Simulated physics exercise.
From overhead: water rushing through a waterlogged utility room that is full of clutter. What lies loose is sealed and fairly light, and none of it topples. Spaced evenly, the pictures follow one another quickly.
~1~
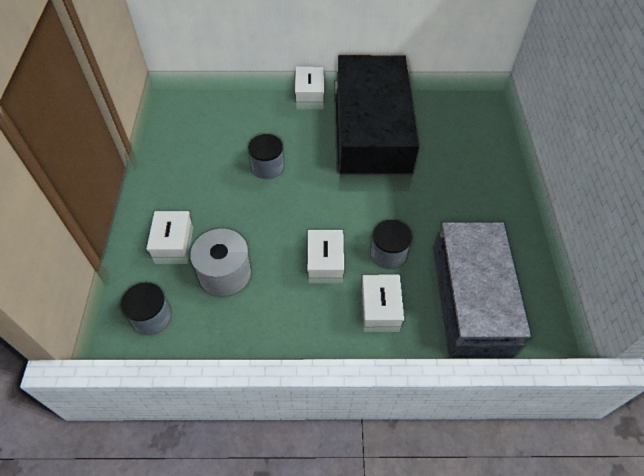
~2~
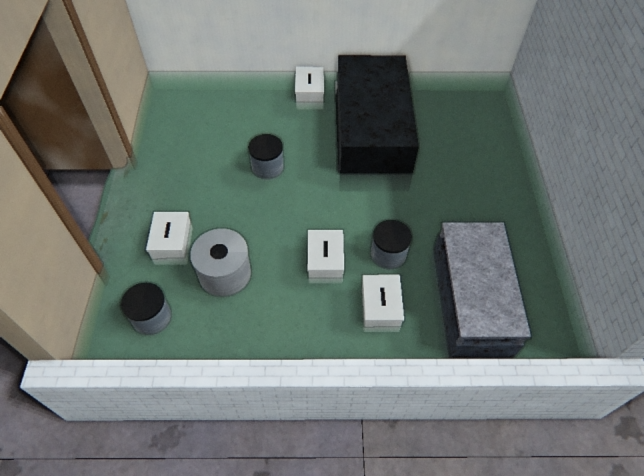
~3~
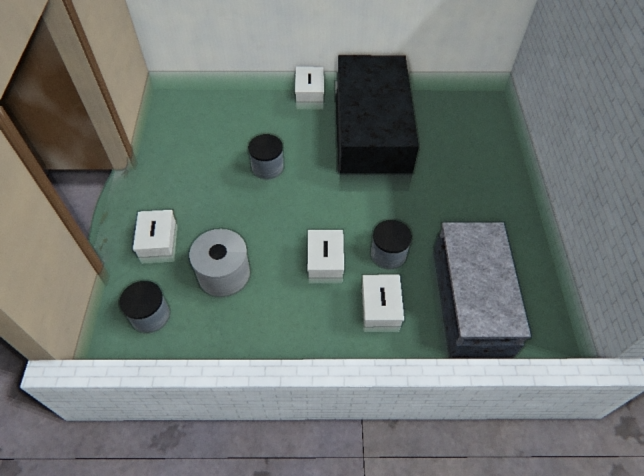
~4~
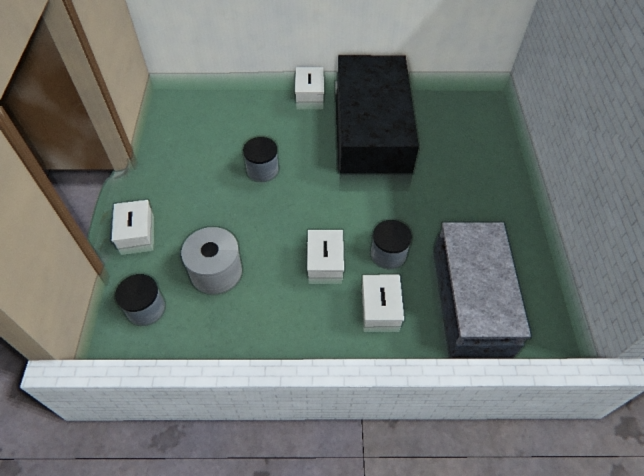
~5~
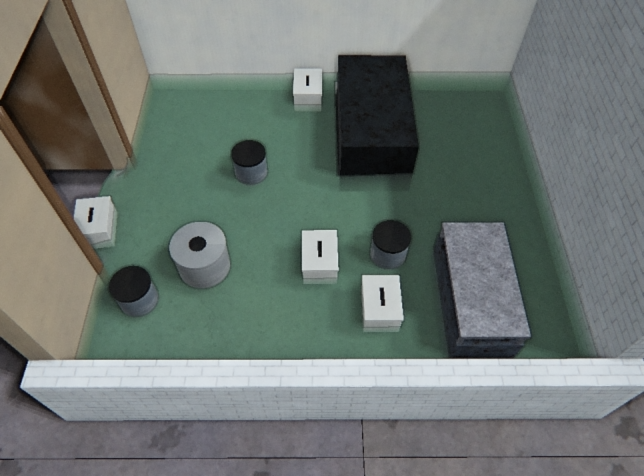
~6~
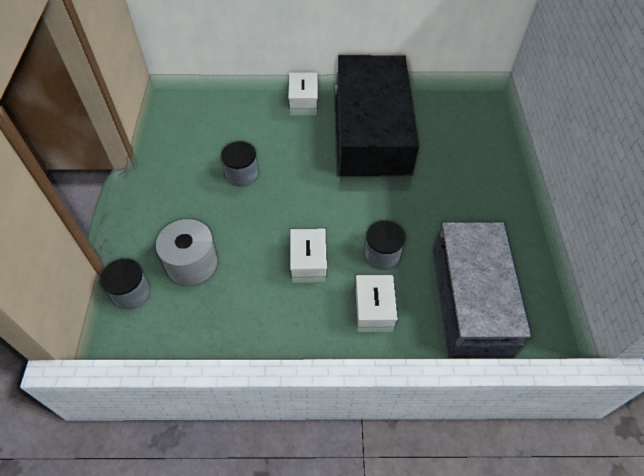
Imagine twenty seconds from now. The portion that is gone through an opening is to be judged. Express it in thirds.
I expect the portion to fall at two thirds or beyond.
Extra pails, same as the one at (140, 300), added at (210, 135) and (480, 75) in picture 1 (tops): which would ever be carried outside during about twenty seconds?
Listed first makes it out, listed second does not escape.
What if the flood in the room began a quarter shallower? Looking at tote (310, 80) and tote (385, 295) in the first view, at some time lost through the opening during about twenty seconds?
The first one is never lost and the second is never lost.
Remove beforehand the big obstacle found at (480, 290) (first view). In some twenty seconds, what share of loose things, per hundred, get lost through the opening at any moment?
Roughly 90 per cent.
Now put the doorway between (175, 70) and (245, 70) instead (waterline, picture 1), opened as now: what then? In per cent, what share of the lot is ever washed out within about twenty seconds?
That comes out at 60 in a hundred.
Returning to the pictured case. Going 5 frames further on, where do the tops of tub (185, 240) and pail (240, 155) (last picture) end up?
Close to (140, 195) and (178, 158).
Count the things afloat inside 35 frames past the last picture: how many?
Well, I'd say 0.
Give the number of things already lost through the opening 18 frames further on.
I make it 5.
A moment on, 2 of 8 are out; 6 afloat.
Next, 5 of 8 are out; 3 afloat.
Later, 6 of 8 are out; 0 afloat.
In the end, 6 of 8 are out; 0 afloat.
